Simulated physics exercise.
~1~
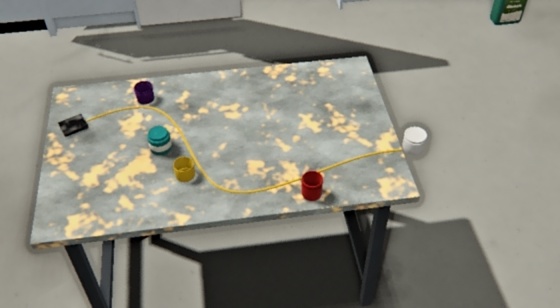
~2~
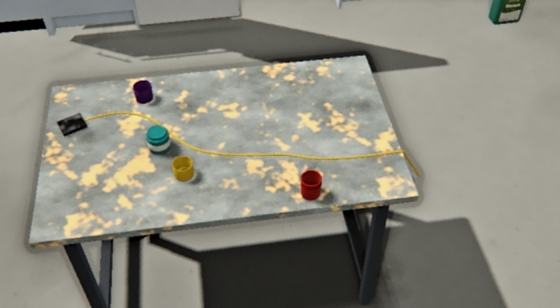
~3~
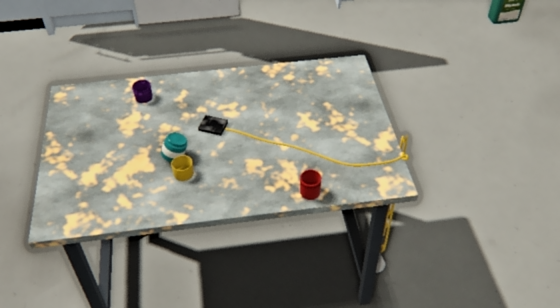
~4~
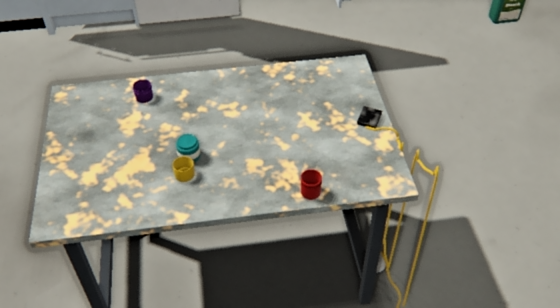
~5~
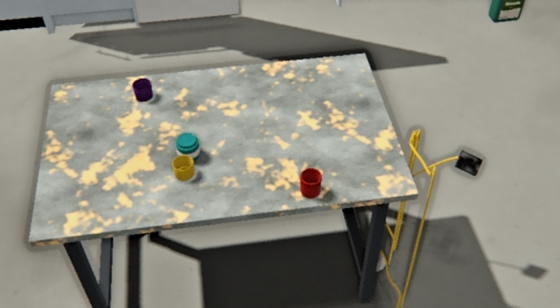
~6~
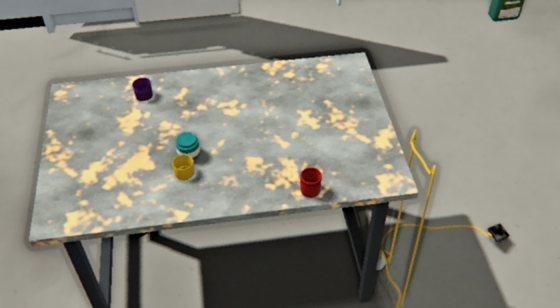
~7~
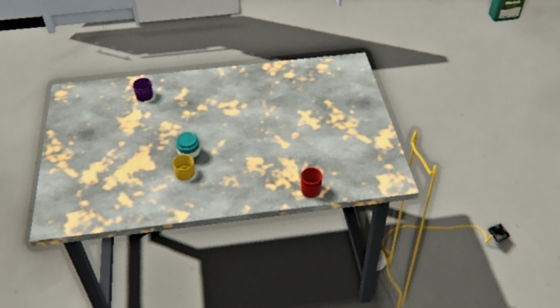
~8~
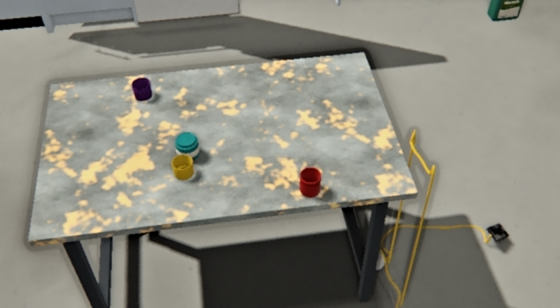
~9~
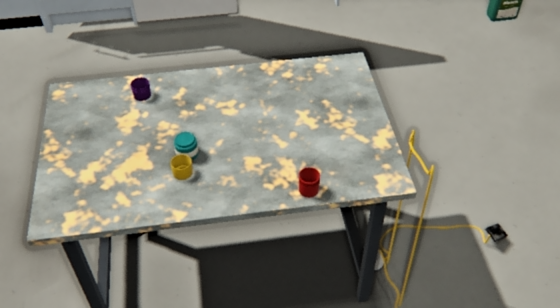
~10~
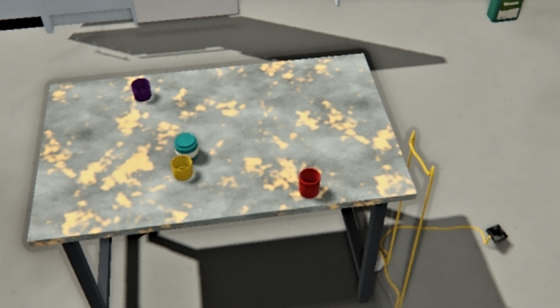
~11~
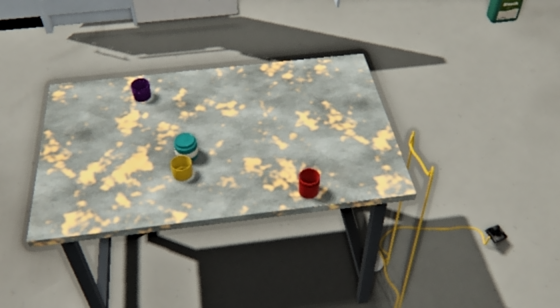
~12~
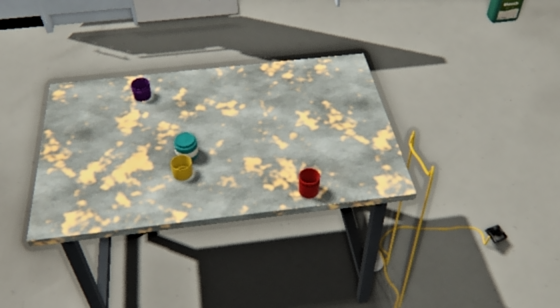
A white speaker dropped off the right side of a table and its yellow cable dragged a small black phone across the top, nudging a teal jar, until the phone went over too and lay on the floor, leaving the jar and three cups behind.
